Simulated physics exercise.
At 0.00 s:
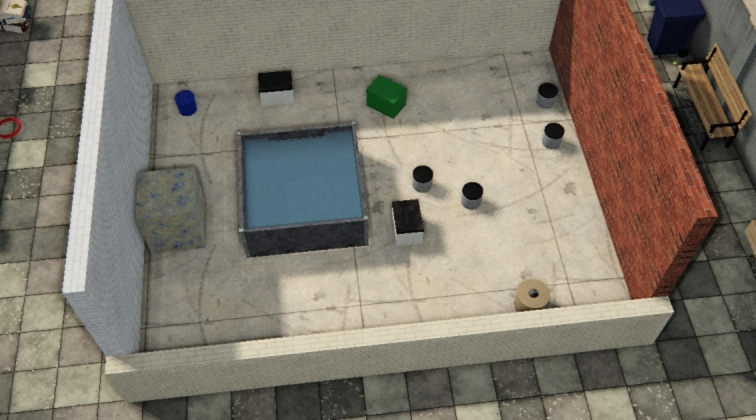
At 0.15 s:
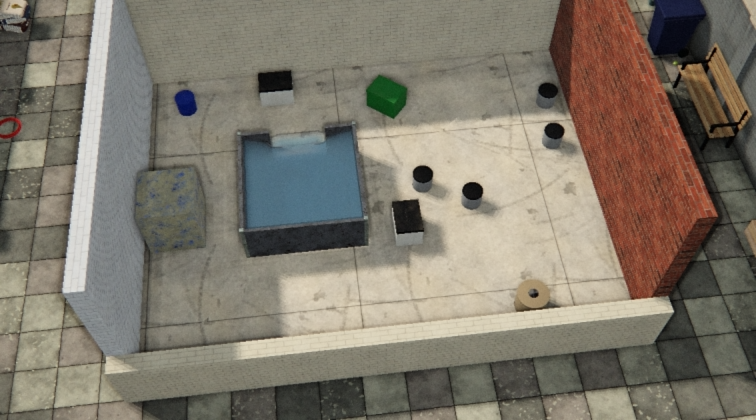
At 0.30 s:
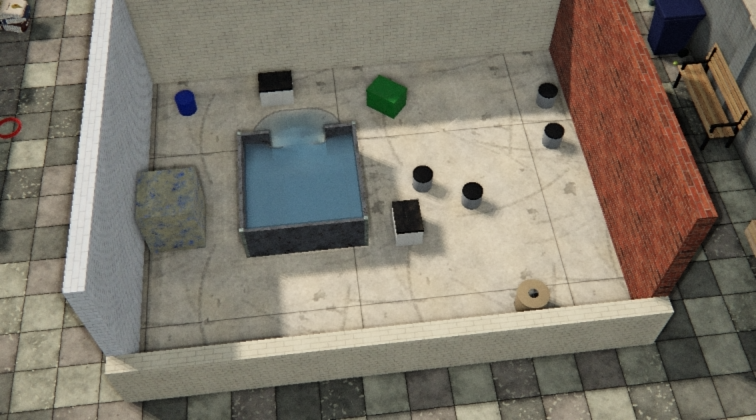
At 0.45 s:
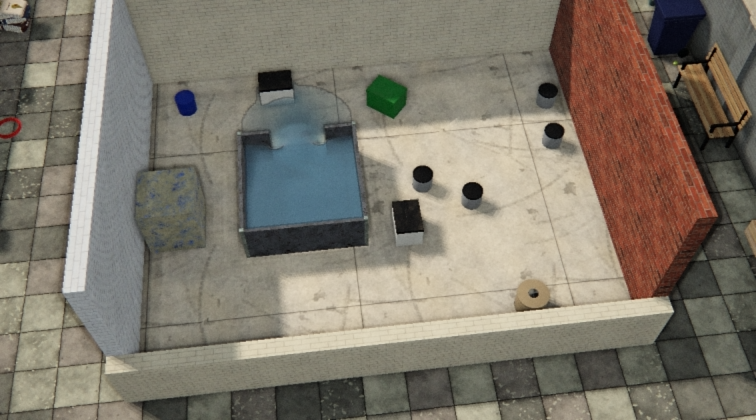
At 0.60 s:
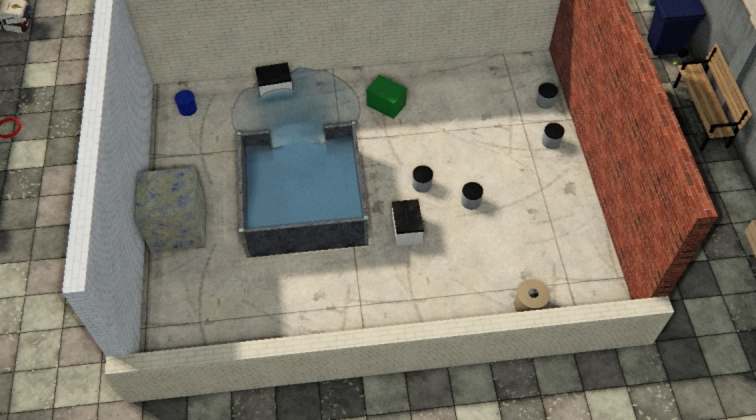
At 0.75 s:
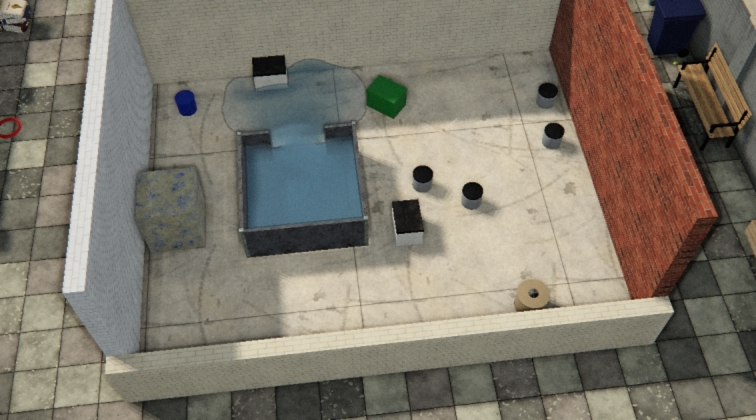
In a walled yard, water pours from a tank's back gap and nudges a black-topped box.
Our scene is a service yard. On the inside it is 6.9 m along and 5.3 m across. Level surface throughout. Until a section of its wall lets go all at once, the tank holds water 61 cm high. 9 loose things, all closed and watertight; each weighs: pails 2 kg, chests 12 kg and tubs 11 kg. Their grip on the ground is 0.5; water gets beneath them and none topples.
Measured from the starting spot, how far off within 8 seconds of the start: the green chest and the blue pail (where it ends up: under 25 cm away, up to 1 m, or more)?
In short, green chest gets shoved a short way; blue pail gets moved a long way.
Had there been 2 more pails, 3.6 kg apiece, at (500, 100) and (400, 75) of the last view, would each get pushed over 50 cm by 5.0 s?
First far enough, second far enough.
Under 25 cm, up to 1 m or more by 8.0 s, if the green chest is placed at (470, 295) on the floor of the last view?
In the end it keeps its place.
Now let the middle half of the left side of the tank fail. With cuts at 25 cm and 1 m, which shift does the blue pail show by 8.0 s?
So the blue pail winds up far off.
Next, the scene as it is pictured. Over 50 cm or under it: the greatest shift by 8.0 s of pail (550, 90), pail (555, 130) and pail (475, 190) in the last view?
In sequence - crossed the line; crossed the line; stayed below the line.
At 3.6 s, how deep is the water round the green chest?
I'd say around 3 cm.
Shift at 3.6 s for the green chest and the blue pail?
About 60 and 200 cm by then.
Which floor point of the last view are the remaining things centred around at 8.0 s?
Centre of the remaining things: Roughly (412, 251).
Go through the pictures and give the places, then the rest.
The green chest at (387, 89) rests on the ground; the blue pail at (184, 97), on the bottom; 2.9 m2 under water; 0 of 9 have shifted, in the first picture.
The green chest at (387, 89), on the bottom; the blue pail at (184, 97) rests on the ground; water covers 3.4 m2; 0 of 9 have shifted, in the second picture.
The green chest at (387, 89) rests on the ground; the blue pail at (184, 97), on the bottom; 4.0 m2 under water; 0 of 9 have shifted, in the third picture.
The green chest at (387, 89) rests on the ground; the blue pail at (184, 97), on the bottom; water covers 4.8 m2; 0 of 9 have shifted, in the fourth picture.
The green chest at (387, 89) rests on the ground; the blue pail at (184, 97) rests on the ground; 5.7 m2 under water; 1 of 9 have shifted, in the fifth picture.
The green chest at (387, 89), on the bottom; the blue pail at (184, 97), on the bottom; 6.4 m2 under water; 1 of 9 have shifted, in the sixth picture.
After 1.6 s the green chest is near (387, 89), 0.0 m from its start, aground; the blue pail is near (176, 98), 0.1 m from its start, aground; 1 afloat.
After 3.6 s the green chest is near (411, 107), 0.6 m from its start, aground; the blue pail is near (230, 191), 2.1 m from its start, afloat; 4 afloat.
After 5.6 s the green chest is near (411, 107), 0.6 m from its start, aground; the blue pail is near (183, 281), 3.5 m from its start, afloat; 2 afloat.
After 8.0 s the green chest is near (411, 107), 0.6 m from its start, aground; the blue pail is near (157, 309), 3.9 m from its start, afloat; 3 afloat.
